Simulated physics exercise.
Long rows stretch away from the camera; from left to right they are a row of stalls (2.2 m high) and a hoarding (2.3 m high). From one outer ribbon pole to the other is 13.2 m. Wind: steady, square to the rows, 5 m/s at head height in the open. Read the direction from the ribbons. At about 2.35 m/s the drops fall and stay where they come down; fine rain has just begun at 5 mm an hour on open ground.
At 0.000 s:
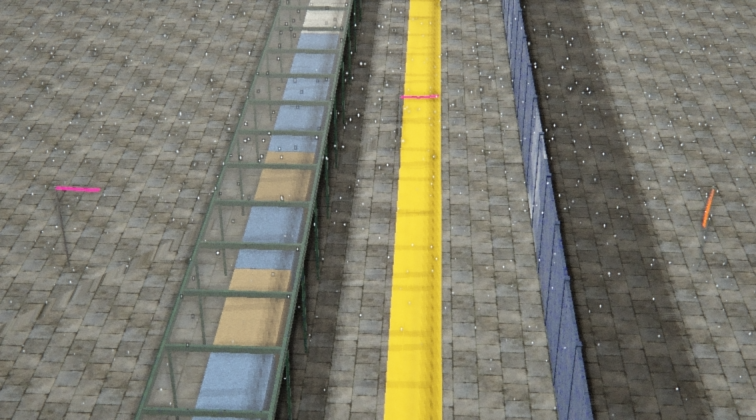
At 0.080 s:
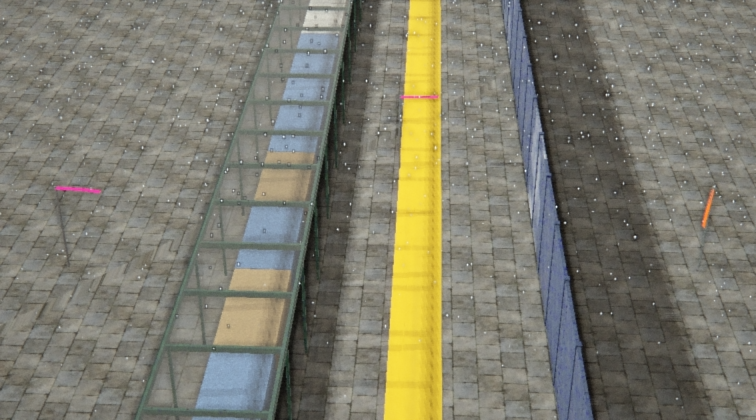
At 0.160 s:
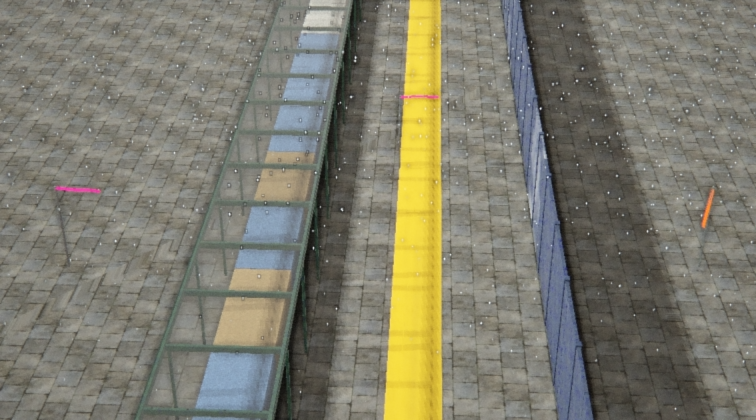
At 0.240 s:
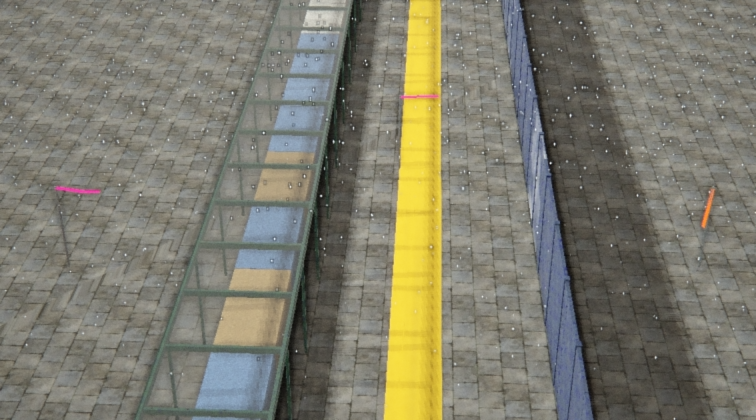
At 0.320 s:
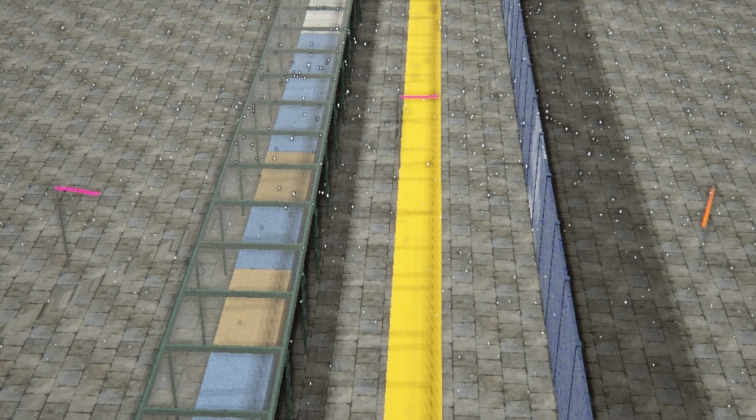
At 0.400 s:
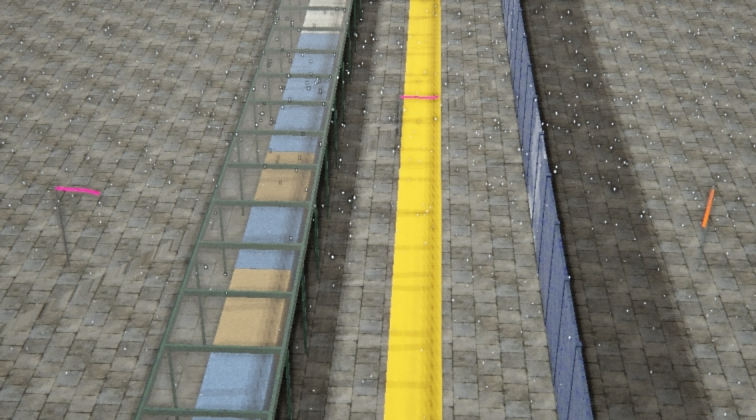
A bright yellow strip ran between a row of stalls and a blue hoarding on grey paving, while specks of rain flickered past and the small pink and orange ribbons barely moved.
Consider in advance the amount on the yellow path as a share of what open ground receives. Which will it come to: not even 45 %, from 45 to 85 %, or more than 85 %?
It will be less than 45 %.
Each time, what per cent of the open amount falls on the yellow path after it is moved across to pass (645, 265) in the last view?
Roughly 80 per cent.
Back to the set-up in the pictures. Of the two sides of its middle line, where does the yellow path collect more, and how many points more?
It's the side on the right, by some 15 points.
After 10 minutes open ground has 0.8 mm and the yellow path 0.2 mm.
After 30 minutes open ground has 2.5 mm and the yellow path 0.5 mm.
After 60 minutes open ground has 5.0 mm and the yellow path 1.0 mm, so the yellow path has 20 % of the open amount; the left half of it has 11 %, the right half 28 %.
